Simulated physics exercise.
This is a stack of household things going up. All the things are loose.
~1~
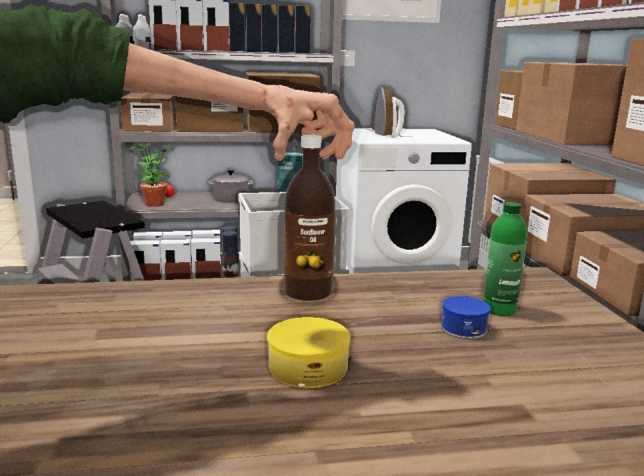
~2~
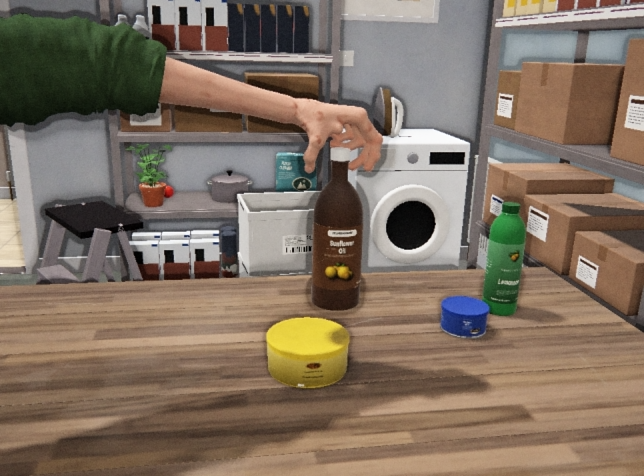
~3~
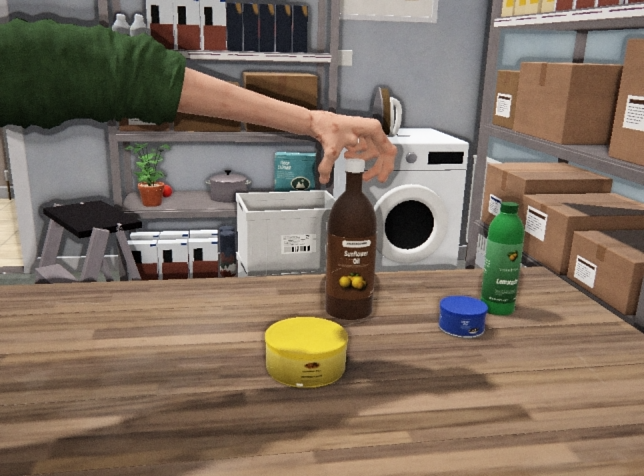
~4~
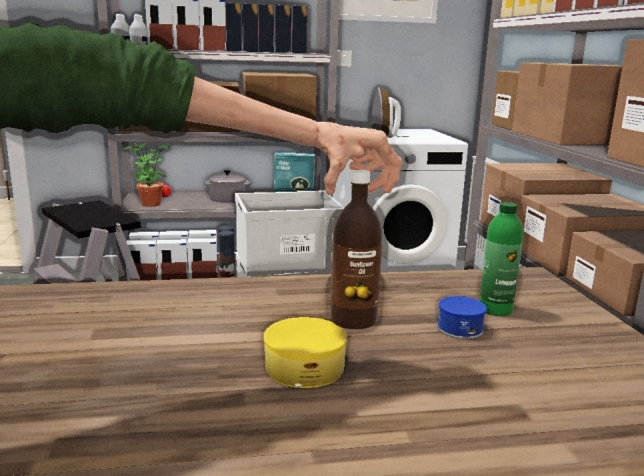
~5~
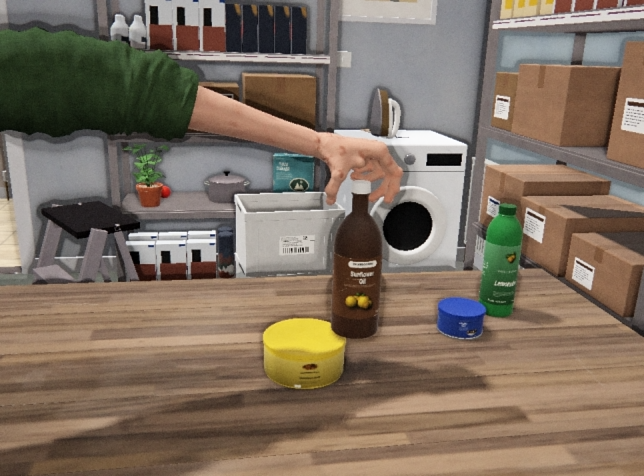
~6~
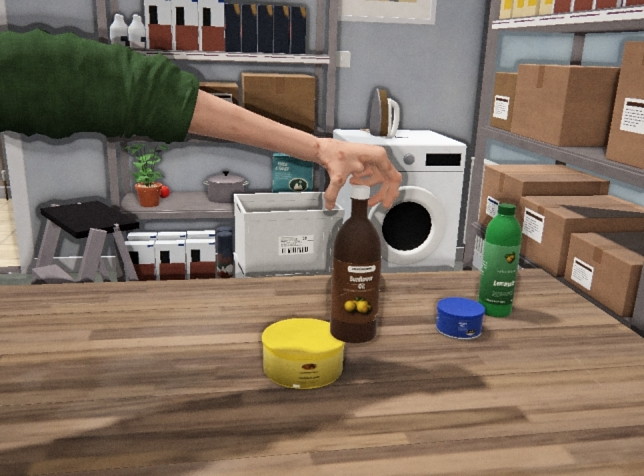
At the start, a hand in a green sleeve grips a brown bottle by its cap above a wooden table, behind a yellow tub, with a blue tub and green bottle to the right. The hand moves the bottle rightward, then brings it slightly nearer and lower, the motion slowing beside the yellow tub.
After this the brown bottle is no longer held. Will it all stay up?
It comes apart.
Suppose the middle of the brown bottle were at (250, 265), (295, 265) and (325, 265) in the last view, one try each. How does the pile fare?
First, it gives way; second, it holds; third, it stays up.
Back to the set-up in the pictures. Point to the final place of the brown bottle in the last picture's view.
Near (441, 344).
Then, 0.40 s on from there, brown bottle now fallen.
Then, 0.50 s on from there, things are still on the move.
Then, 0.90 s on from there, nothing new.
In the end, fallen, brown bottle; the other 3 unmoved. At the end, from the last picture's camera, brown bottle near (441, 344). The pile gives way.
